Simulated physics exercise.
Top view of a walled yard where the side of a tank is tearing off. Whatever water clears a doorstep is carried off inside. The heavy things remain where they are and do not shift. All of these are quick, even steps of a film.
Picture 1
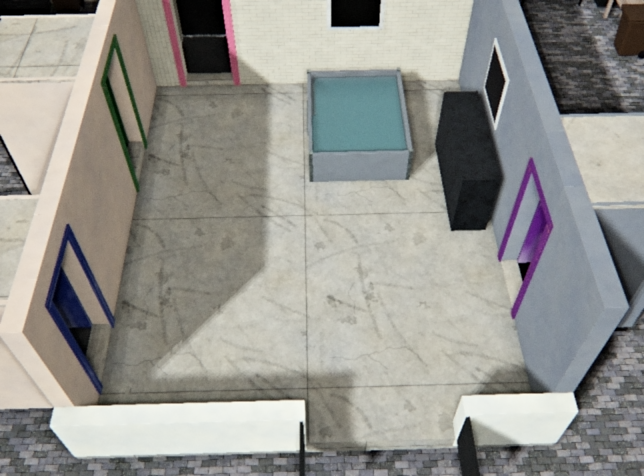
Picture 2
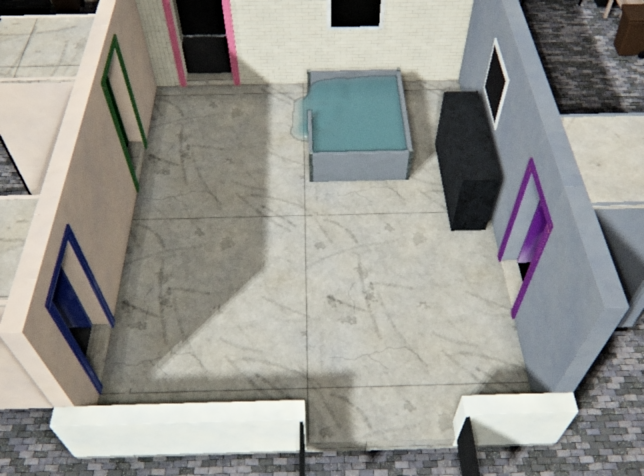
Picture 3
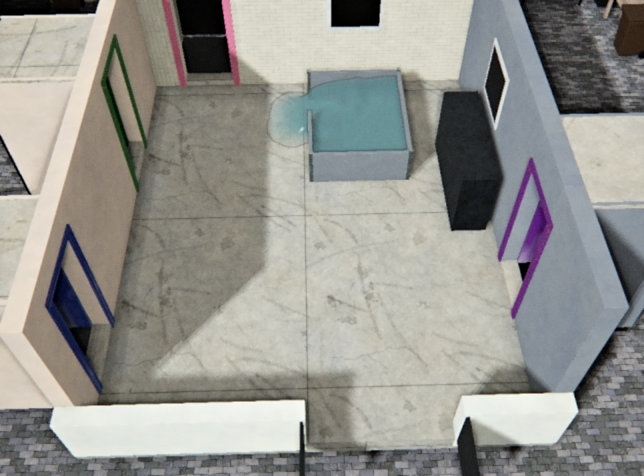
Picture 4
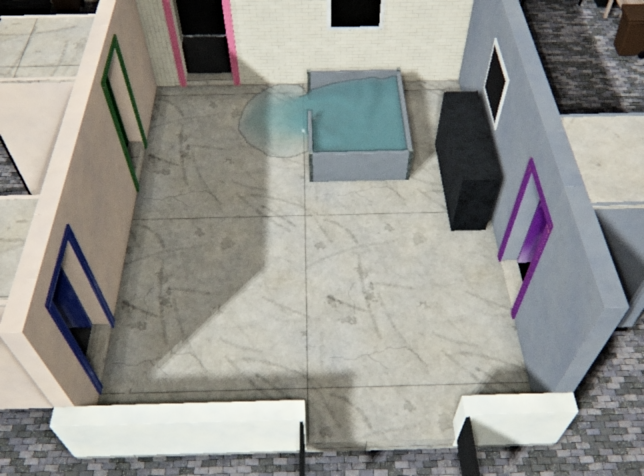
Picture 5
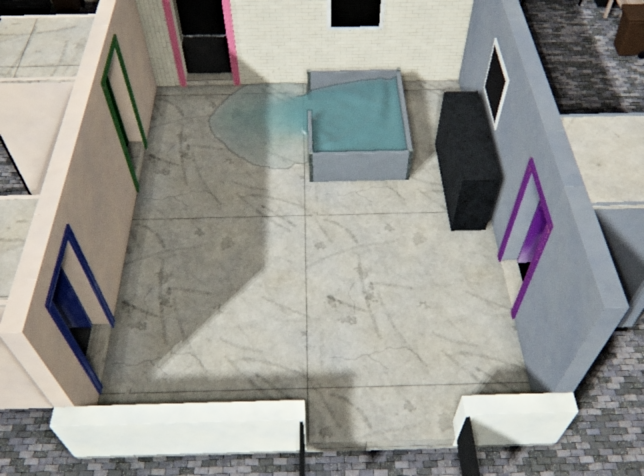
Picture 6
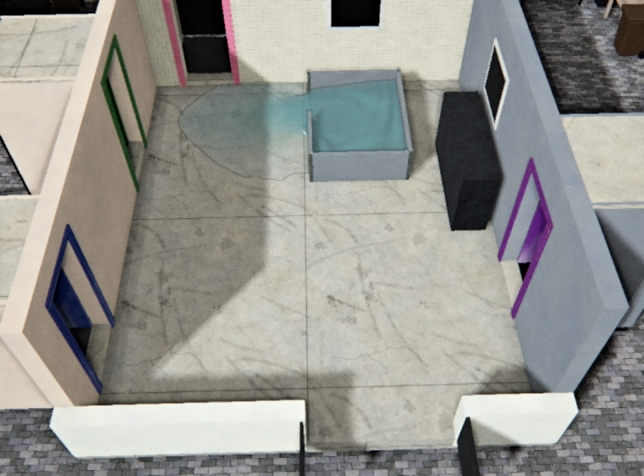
Water in a grey-walled tank lies still at first, near the back of a walled yard with a pale, marbled floor, seen from high above. A black block stands right of the tank, with green- and blue-trimmed doorways on the left, a purple one on the right and a pink one behind. Through an opening in the tank's left side, blue-green water pours out and fans leftward in a thinning, widening sheet, the camera fixed.
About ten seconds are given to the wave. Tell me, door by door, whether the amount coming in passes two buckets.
At the end, the blue door is going to stay inside the allowance, the pink door is going to overshoot the allowance, the green door is going to stay inside the allowance, the purple door is going to stay inside the allowance.
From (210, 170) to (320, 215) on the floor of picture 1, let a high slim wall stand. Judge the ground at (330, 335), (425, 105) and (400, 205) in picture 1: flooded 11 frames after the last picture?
Point by point: First not reached, second not reached, third not reached.
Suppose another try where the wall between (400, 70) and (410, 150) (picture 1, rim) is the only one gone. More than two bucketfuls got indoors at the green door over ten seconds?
At the green door, the inflow misses the threshold.
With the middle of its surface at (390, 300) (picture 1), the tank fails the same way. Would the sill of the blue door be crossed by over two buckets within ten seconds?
As I read it, the blue door tops the threshold.
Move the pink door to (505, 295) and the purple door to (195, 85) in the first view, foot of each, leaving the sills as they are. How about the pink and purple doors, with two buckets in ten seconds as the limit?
I'd say the pink door falls short, while the purple door overflows.
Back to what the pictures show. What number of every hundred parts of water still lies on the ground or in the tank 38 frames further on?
96 % or so.
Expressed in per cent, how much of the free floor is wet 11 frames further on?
Estimated share: About 20 %.
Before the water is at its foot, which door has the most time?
It is the purple door.
A moment on, water covers 20 % of the floor; the blue door not reached, the pink door wet at the sill, nothing in, the green door wet at the sill, nothing in, the purple door not reached.
Next, water covers 20 % of the floor; the blue door not reached, the pink door under two buckets in, the green door wet at the sill, nothing in, the purple door not reached.
Then, water covers 35 % of the floor; the blue door wet at the sill, nothing in, the pink door over two buckets in, the green door wet at the sill, nothing in, the purple door not reached.
Later, water covers 65 % of the floor; the blue door wet at the sill, nothing in, the pink door over two buckets in, the green door wet at the sill, nothing in, the purple door not reached.
In the end, water covers 80 % of the floor; the blue door wet at the sill, nothing in, the pink door over two buckets in, the green door wet at the sill, nothing in, the purple door wet at the sill, nothing in.
